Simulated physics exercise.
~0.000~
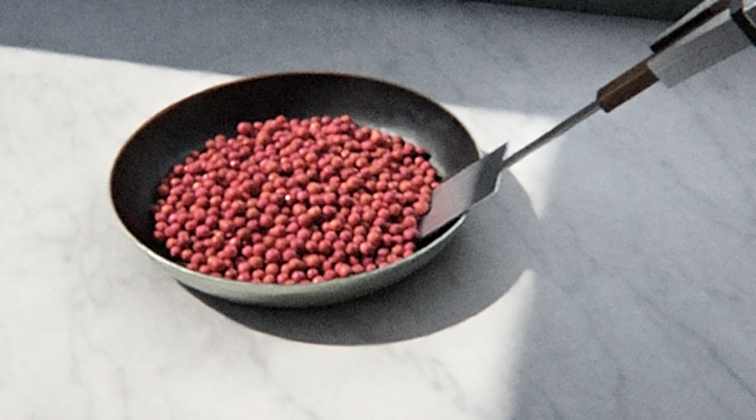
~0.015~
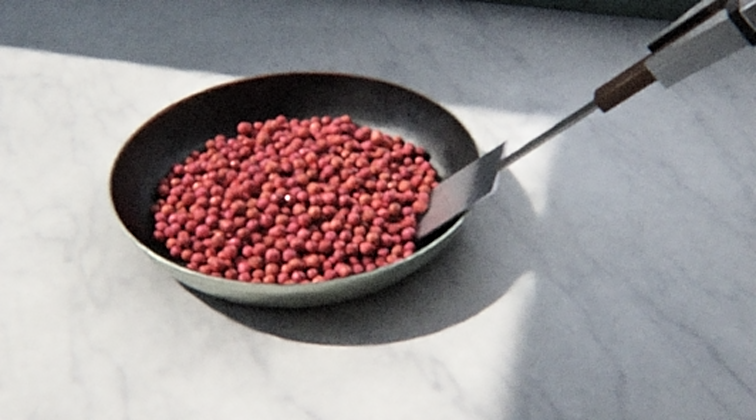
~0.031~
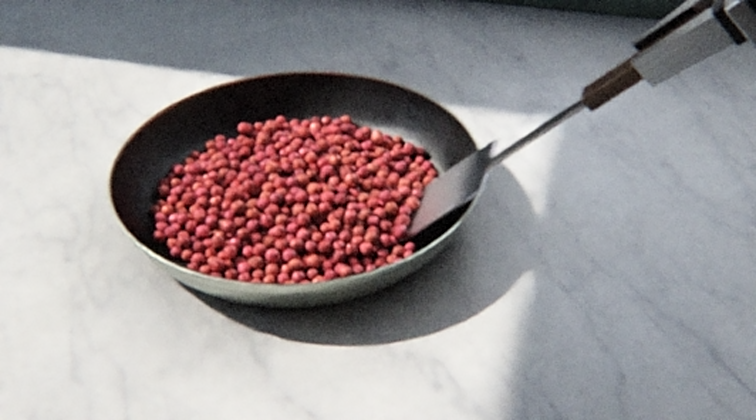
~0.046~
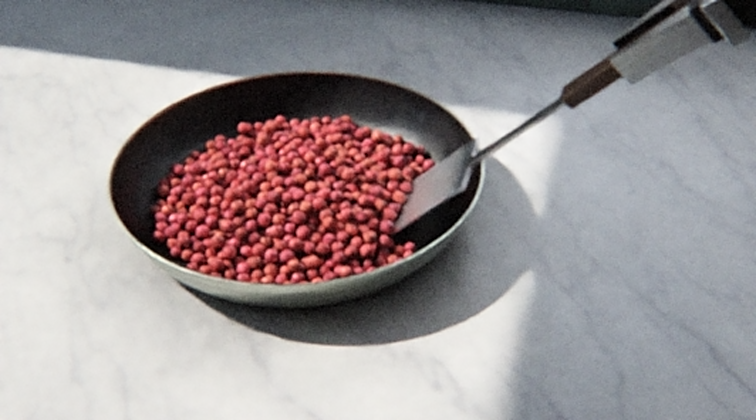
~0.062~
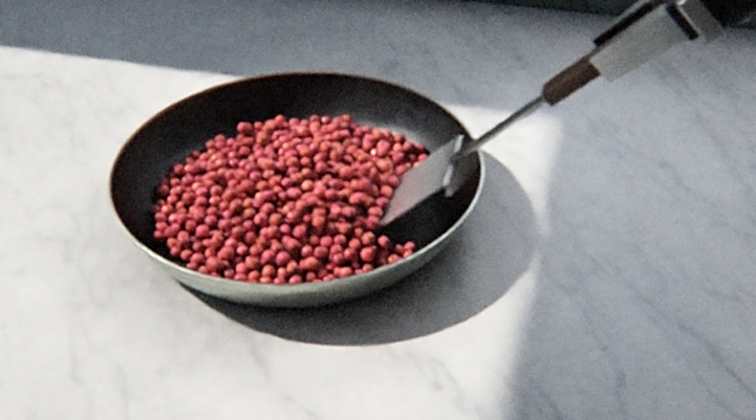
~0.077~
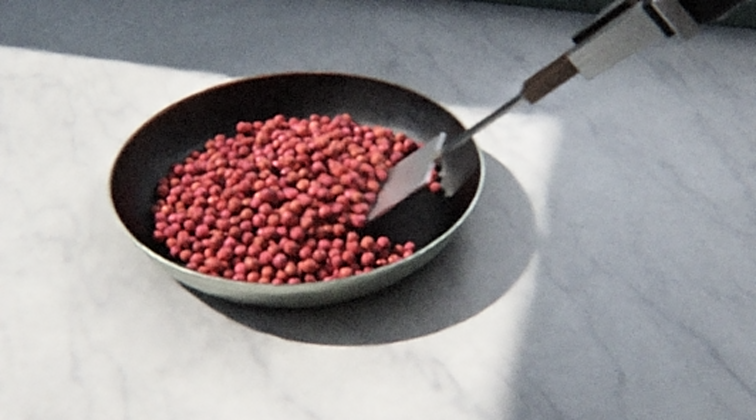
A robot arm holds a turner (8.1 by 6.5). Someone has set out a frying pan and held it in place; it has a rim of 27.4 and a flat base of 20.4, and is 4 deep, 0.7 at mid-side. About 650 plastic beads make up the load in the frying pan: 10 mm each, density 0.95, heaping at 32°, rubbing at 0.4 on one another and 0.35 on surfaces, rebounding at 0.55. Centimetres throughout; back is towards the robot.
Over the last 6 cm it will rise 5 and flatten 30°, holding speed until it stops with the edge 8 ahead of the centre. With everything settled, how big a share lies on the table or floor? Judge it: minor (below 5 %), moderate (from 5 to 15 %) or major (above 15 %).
My judgement: Moderate.
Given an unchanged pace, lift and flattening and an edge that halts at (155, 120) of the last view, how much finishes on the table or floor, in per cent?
Close to 10 per cent finishes on the table or floor.
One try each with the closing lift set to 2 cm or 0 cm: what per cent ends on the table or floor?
It comes to around 0 per cent on the first try and around 0 per cent on the second.
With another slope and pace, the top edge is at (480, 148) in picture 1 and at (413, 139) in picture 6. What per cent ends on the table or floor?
Around 5 per cent finishes there.
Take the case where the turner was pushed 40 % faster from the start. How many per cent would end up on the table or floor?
Then around 10 percent would finish on the table or floor.
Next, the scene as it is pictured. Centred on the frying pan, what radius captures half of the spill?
The answer is around 42 cm.
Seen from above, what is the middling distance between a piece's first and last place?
I'd put it at close to 3 centimetres.
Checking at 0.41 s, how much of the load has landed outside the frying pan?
It is near 8 percent.
After 0.13 s, sloping 45°, highest piece 4 above the table; 649 in the frying pan.
After 0.18 s, sloping 35°, highest piece 6 above the table; 649 in the frying pan.
After 0.41 s, sloping 15°, highest piece 5 above the table; 598 in the frying pan, 51 on the table or floor.
After 1.46 s, sloping 15°, highest piece 4 above the table; 598 in the frying pan, 51 on the table or floor.
At rest, 598 in the frying pan, 51 on the table or floor. That is 8 % on the table or floor.
